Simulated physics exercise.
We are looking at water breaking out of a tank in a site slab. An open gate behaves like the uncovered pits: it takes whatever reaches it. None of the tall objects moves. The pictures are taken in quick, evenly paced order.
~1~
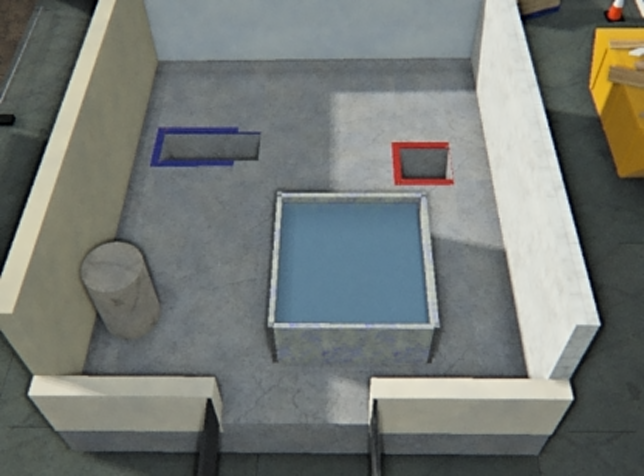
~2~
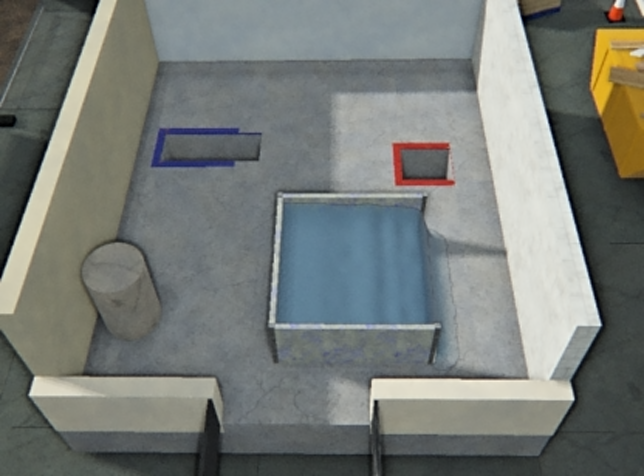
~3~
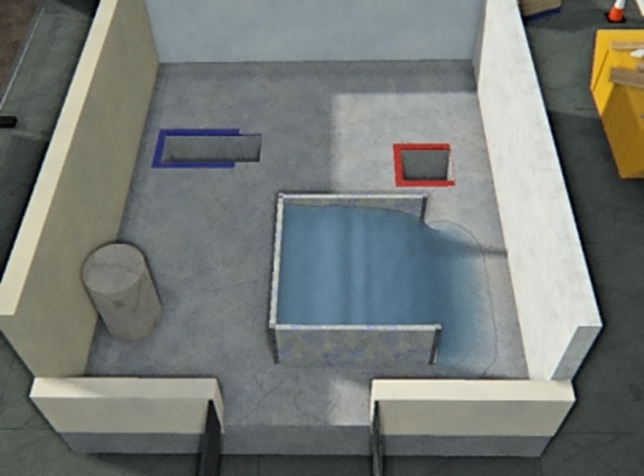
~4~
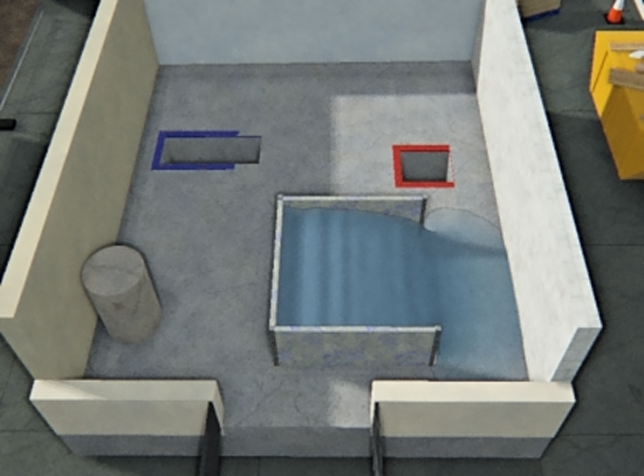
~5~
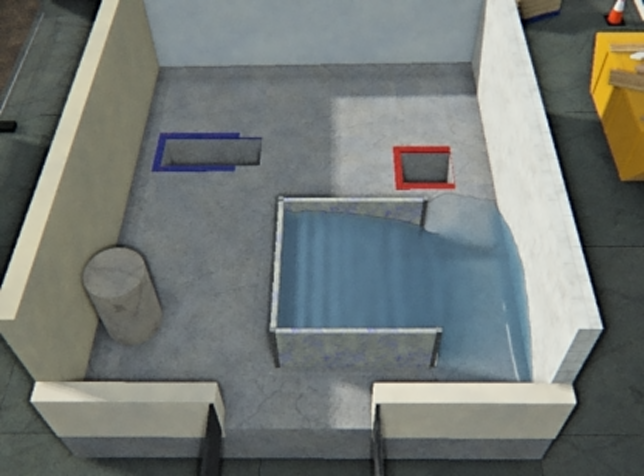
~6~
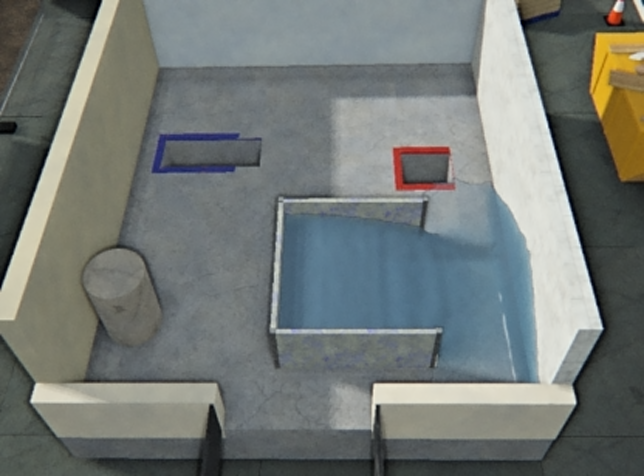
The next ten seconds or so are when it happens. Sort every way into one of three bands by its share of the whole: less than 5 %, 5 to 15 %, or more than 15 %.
Bands: The gate - 5 to 15 %; the red pit - more than 15 %; the blue pit - 5 to 15 %.
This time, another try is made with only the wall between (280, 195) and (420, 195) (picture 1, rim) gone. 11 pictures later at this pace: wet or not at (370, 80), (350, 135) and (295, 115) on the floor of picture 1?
Soaked, then soaked, then soaked.
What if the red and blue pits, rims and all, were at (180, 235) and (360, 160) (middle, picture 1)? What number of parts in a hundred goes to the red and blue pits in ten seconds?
Red share 8%, blue share 14%.
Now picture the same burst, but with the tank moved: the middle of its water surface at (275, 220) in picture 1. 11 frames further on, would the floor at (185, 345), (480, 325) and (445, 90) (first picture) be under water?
Spot 1 unwetted, spot 2 wetted, and spot 3 wetted.
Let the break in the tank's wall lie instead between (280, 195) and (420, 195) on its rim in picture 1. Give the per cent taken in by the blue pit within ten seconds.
Blue takes 30 in a hundred.
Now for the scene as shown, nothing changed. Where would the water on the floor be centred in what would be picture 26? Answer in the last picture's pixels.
At roughly (378, 269).
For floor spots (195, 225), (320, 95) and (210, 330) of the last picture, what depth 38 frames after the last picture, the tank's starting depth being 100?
Respectively near 2, 4 and 4 per cent.
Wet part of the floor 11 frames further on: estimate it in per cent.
My estimate is roughly 35 percent.
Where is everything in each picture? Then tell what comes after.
In the first picture, the tank at (352, 260) is whole and still.
In the second picture, the front is at (437, 366), out from the gap at (424, 281).
In the third picture, water pours out at (424, 285) and has run to (467, 375).
In the fourth picture, water pours out at (424, 288) and has run to a hidden place.
In the fifth picture, water pours out at (424, 290) and has run to (494, 204).
In the sixth picture, water pours out at (424, 291) and has run to (491, 187).
A moment on, water covers 20 % of the floor; the gate 0 %, the red pit 1 %, the blue pit 0 %.
Next, water covers 35 % of the floor; the gate 0 %, the red pit 6 %, the blue pit 0 %.
Then, water covers 50 % of the floor; the gate 3 %, the red pit 13 %, the blue pit 0 %.
Later, water covers 75 % of the floor; the gate 6 %, the red pit 20 %, the blue pit 2 %.
In the end, water covers 90 % of the floor; the gate 9 %, the red pit 26 %, the blue pit 10 %.
